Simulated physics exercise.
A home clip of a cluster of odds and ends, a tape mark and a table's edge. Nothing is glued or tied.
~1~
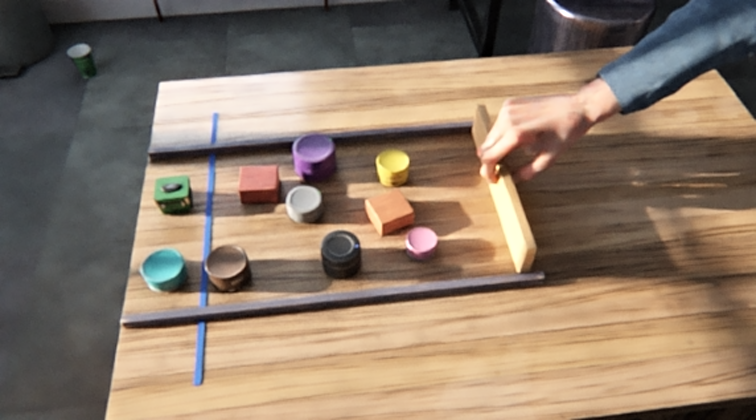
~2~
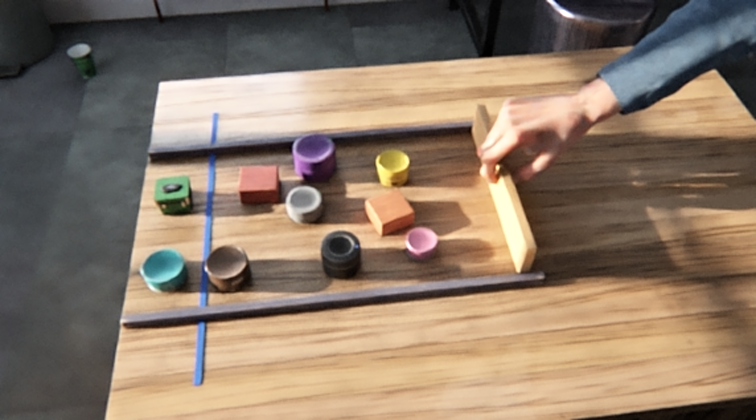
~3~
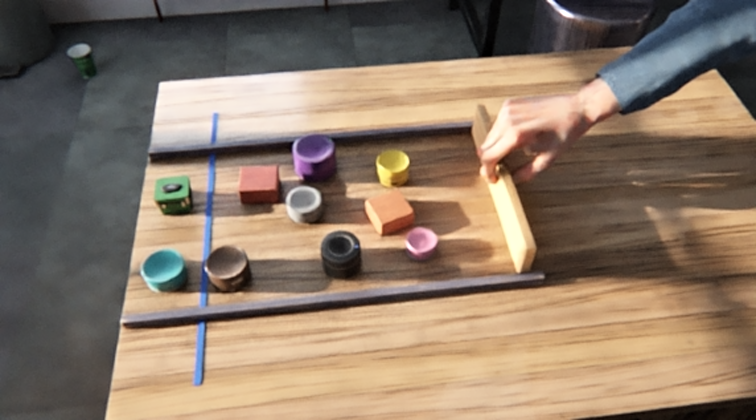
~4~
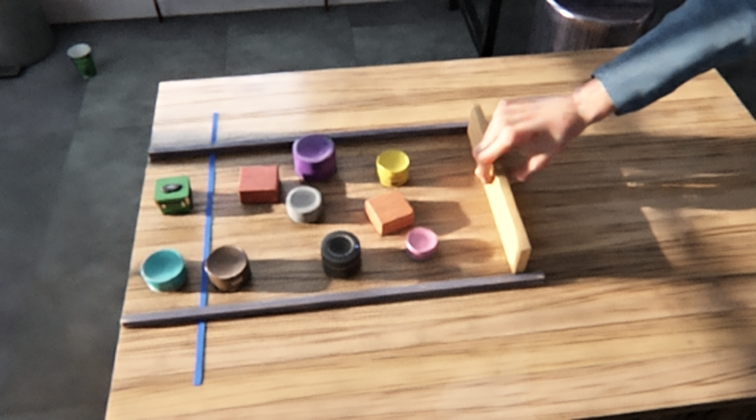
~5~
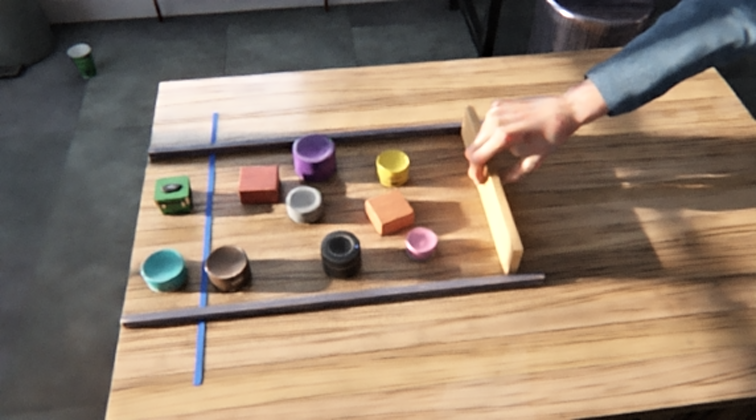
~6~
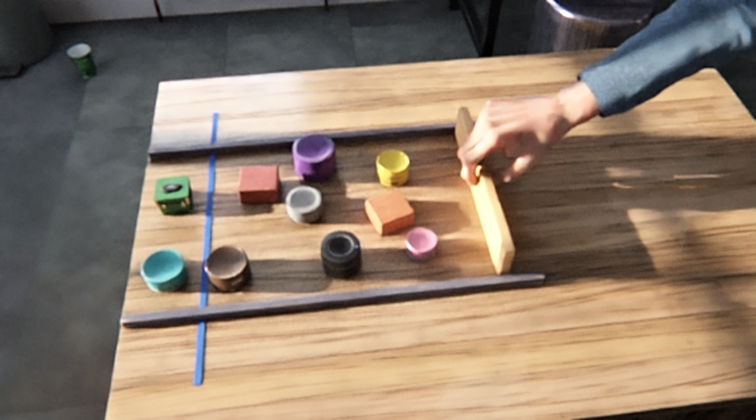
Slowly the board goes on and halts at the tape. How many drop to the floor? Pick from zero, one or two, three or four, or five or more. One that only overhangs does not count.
Outcome: The number that fall off is one or two.
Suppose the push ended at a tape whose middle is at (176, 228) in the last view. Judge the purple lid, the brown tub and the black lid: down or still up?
The purple lid is kept, the brown tub tumbles off, the black lid stays on.
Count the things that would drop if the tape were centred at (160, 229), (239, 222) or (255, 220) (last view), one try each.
It would be 5, 0 and 0.
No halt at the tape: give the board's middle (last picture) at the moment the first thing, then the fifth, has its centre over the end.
First at (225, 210), next at (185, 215).
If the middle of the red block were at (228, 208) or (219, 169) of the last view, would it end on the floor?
In that order, it goes over; does not fall.
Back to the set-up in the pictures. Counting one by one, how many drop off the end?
In all, 2 of them.
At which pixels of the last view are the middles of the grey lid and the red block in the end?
First (150, 225), then (157, 195).
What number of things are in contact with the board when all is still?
It touches 5.
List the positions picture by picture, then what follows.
Turquoise tin (165, 270); green case (174, 195); brown tub (229, 268); board (501, 183); tape (208, 225), in the first picture.
Green case (174, 195); pink pot (421, 245), in the second picture.
Brown tub (229, 268); black lid (341, 255), in the third picture.
Turquoise tin (165, 271); yellow tub (393, 168), in the fourth picture.
Green case (174, 195); red block (260, 185), in the fifth picture.
Turquoise tin (165, 271); green case (174, 195); brown tub (229, 268); board (482, 185); tape (208, 225), in the sixth picture.
Early on, none off yet; turquoise tin at rest near (165, 271); green case at rest near (174, 195); brown tub at rest near (229, 268).
Finally, the number that fall off is one or two; lost, green case and turquoise tin.
